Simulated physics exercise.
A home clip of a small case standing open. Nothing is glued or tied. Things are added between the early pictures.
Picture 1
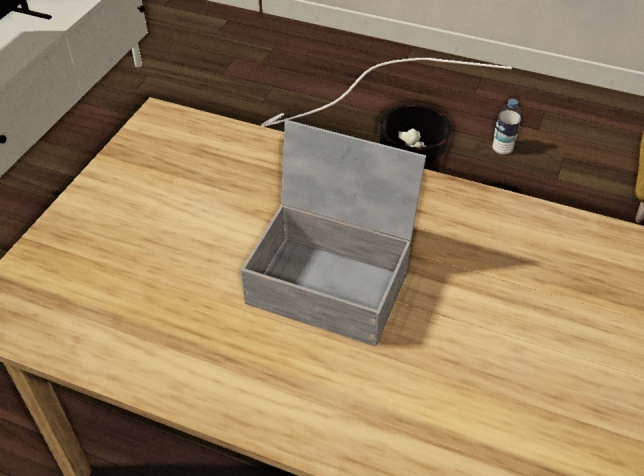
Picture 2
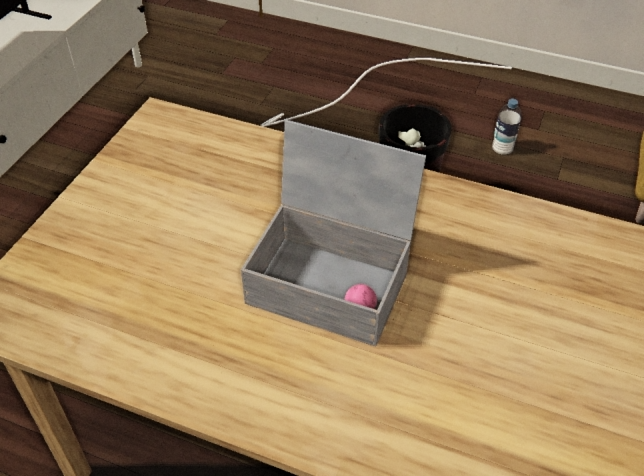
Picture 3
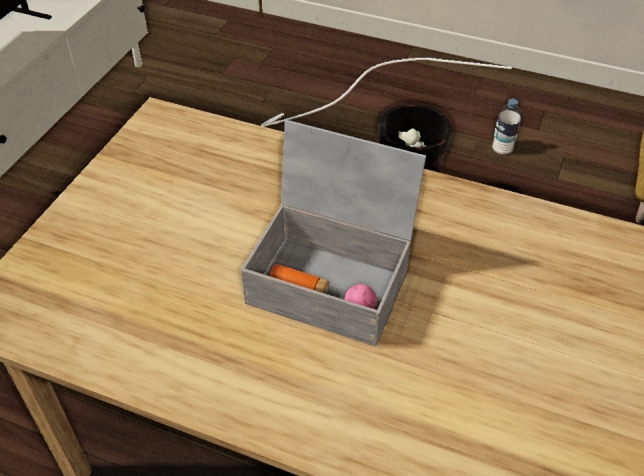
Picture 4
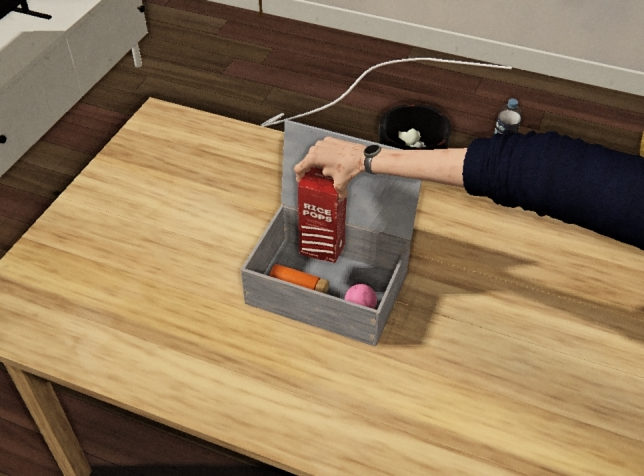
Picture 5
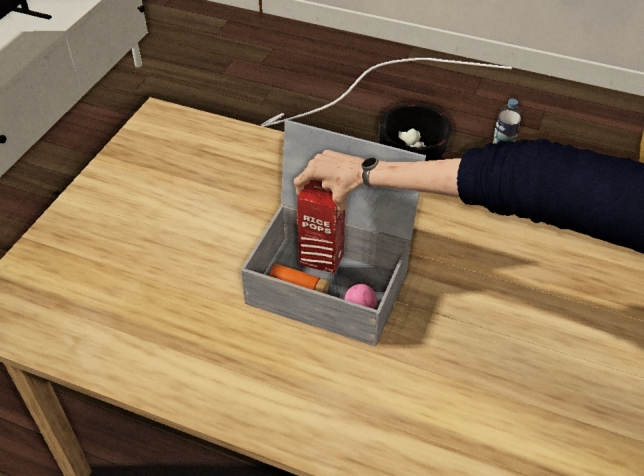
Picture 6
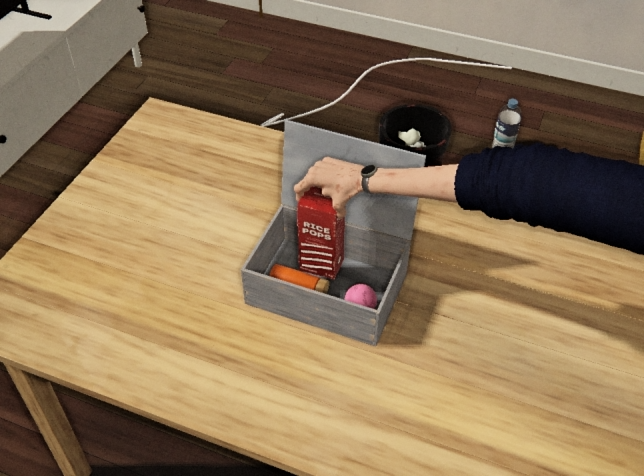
A pink ball and then an orange shaker appeared in an open gray box on a wooden table, before a hand lowered a red carton of Rice Pops in behind the shaker.
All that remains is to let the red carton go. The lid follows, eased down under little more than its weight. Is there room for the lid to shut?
It is held up.
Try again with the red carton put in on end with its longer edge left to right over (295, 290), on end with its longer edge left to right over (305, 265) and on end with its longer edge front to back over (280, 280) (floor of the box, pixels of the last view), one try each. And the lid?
First try: It is held up; second try: It is held up; third try: It stays ajar.
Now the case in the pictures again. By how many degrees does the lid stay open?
Some 80° above the rim.
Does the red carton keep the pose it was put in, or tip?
It stays as placed.
Then, 0.30 s on from there, red carton turned 16° from how it was put near (332, 231).
Then, 0.80 s on from there, lid starting down; red carton turned 4° from how it was put near (331, 235).
Then, 1.20 s on from there, lid starting down; red carton shifted about its own width near (330, 239).
In the end, lid 81° above the rim; moved from the start, red carton; the other 2 unmoved. At the end, from the last picture's camera, red carton near (330, 239).
